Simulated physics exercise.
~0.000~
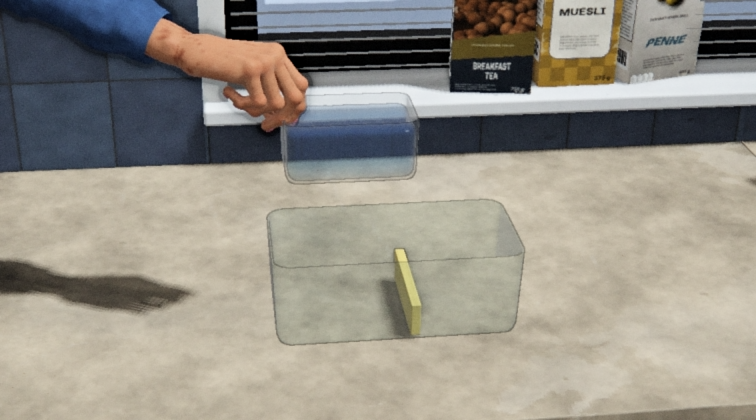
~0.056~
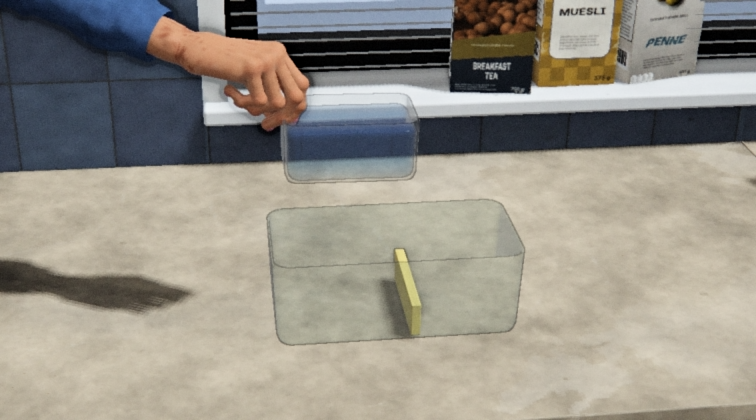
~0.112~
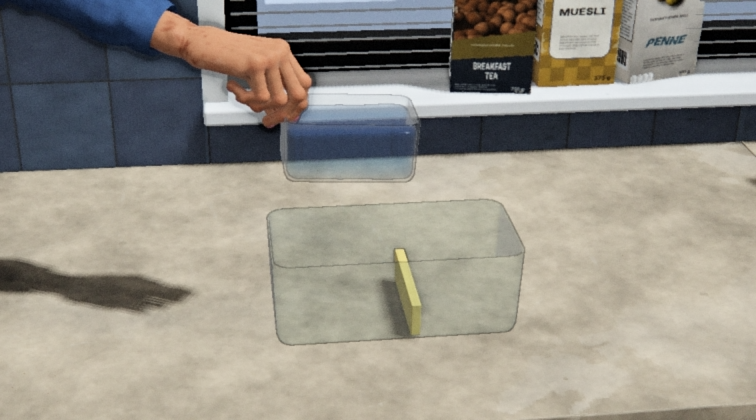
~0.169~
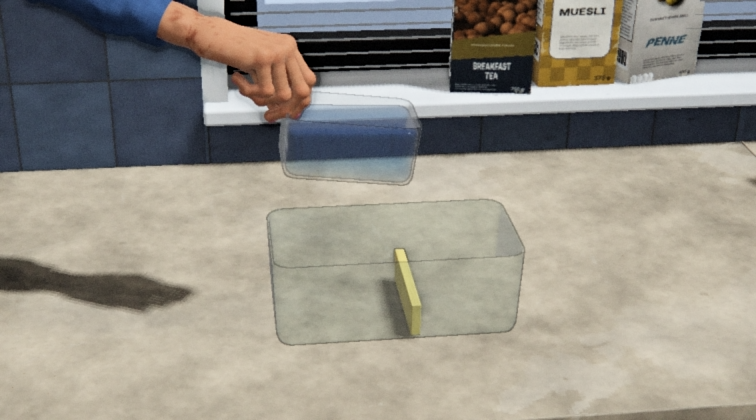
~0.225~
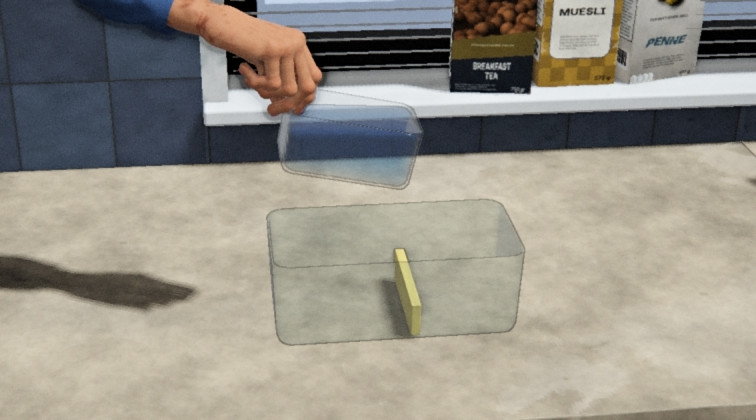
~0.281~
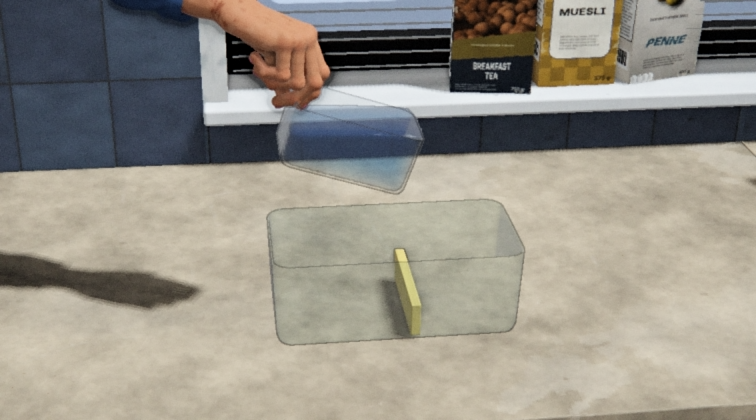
On a kitchen counter, a hand tilts a clear tub of water rightward above a long basin.
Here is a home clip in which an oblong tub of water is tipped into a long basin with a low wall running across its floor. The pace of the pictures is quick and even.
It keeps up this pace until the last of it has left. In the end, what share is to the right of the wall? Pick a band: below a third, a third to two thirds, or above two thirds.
Above two thirds.
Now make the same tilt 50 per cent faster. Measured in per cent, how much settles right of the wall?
Near 65 %.
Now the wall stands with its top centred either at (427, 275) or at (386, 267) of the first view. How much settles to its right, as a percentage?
You'd get roughly 70 per cent the first time and roughly 90 per cent the second.
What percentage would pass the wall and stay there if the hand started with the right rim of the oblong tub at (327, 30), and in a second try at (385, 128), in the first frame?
First place gives some 45 %, second place some 70 %.
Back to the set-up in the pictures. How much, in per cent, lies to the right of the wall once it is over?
Something like 75 per cent, roughly.
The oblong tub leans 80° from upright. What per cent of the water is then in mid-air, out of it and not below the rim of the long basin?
Around 35 %.
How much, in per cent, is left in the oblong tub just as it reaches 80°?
Close to 30 parts in a hundred remain.
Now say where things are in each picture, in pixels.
In the first frame, it leans 0°; its right rim is at (413, 108); the water meets the walls at (284, 119) and (411, 114); the long basin's rim runs from (270, 239) to (513, 227); the wall's top is at (407, 277).
In the second frame, it leans 1°; its right rim is at (413, 109); the water meets the walls at (284, 119) and (411, 115).
In the third frame, it leans 3°; its right rim is at (414, 112); the water meets the walls at (285, 118) and (412, 116).
In the fourth frame, it leans 7°; its right rim is at (416, 116); the water meets the walls at (286, 118) and (413, 117).
In the fifth frame, it leans 12°; its right rim is at (417, 121); the water meets the walls at (286, 118) and (415, 117).
In the sixth frame, it leans 18°; its right rim is at (418, 128); the water meets the walls at (287, 119) and (415, 122); 2 per cent is over the edge.
A moment on, the oblong tub is tipped on its side and 28 per cent is still to pour, 0 is left of the wall and 35 right of it.
Next, the oblong tub is tipped right over and 4 per cent is still to pour, 13 is left of the wall and 78 right of it.
Then the oblong tub is tipped right over and 0 per cent is still to pour, 23 is left of the wall and 75 right of it.
Later the oblong tub is tipped right over and 0 per cent is still to pour, 24 is left of the wall and 75 right of it.
Finally, 24 per cent lies left of the wall, 75 right of it and 2 outside.
